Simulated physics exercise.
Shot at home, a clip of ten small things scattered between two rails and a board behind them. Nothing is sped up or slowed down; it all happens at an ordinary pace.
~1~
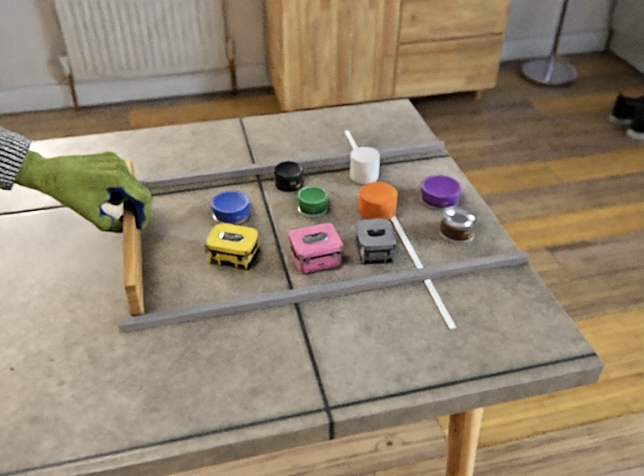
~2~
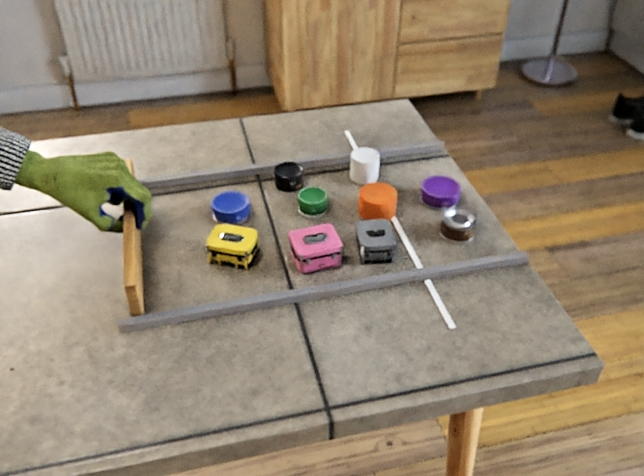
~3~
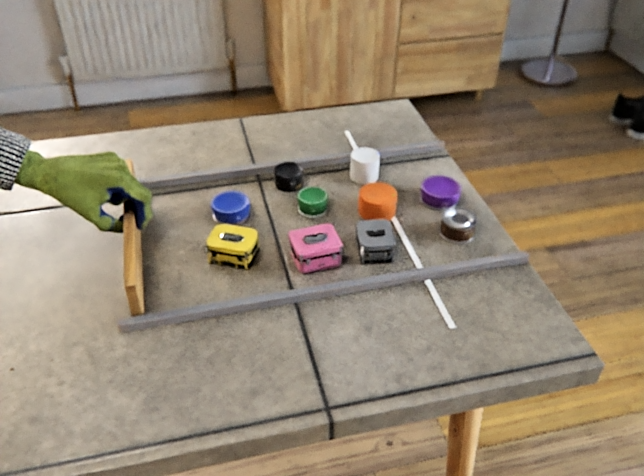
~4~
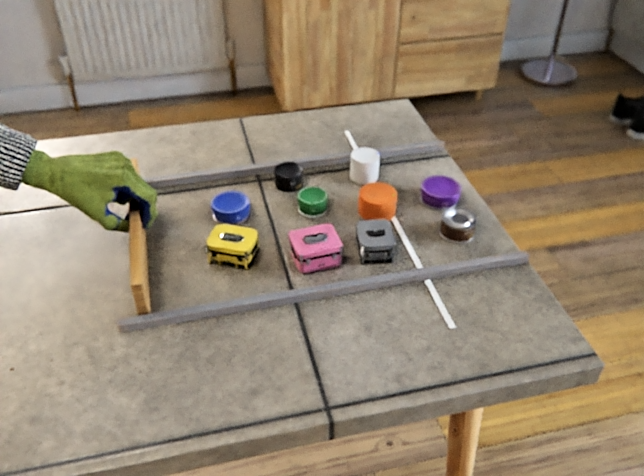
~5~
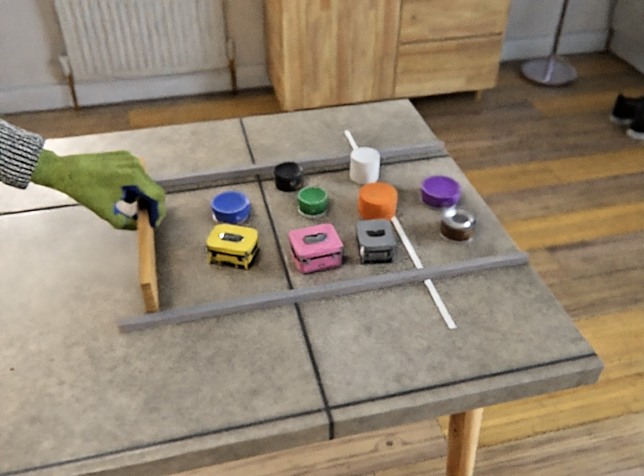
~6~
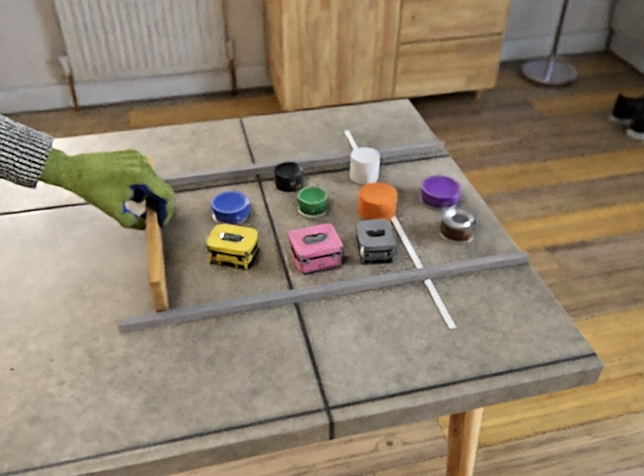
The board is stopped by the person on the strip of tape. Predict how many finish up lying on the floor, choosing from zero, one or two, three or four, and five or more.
My prediction is zero.
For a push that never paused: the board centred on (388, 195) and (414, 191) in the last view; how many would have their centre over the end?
Counted: 0, then 2.
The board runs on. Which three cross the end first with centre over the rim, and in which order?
It runs the brown tin, the purple pot, and lastly the orange lid.
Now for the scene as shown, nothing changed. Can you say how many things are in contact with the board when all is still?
The number is 4.
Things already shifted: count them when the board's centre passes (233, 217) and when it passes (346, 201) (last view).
So 2, and at the other place 8.
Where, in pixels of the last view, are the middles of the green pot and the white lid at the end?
Final centres, first then second: (424, 192), (410, 162).
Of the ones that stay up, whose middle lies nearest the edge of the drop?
It's the brown tin that is foremost.
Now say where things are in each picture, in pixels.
Purple pot (440, 193); brown tin (458, 225); white lid (365, 166); board (132, 231); tape (390, 211), in the first picture.
Brown tin (458, 225); green pot (313, 202), in the second picture.
White lid (365, 166); pink case (315, 249), in the third picture.
Purple pot (440, 193); blue tin (231, 208), in the fourth picture.
Brown tin (458, 225); orange lid (378, 202), in the fifth picture.
Purple pot (440, 193); brown tin (458, 225); white lid (365, 166); board (154, 228); tape (390, 211), in the sixth picture.
Soon after, none off yet; purple pot at rest near (440, 193); brown tin at rest near (458, 225); white lid at rest near (365, 166).
At rest, the number that fall off is zero.
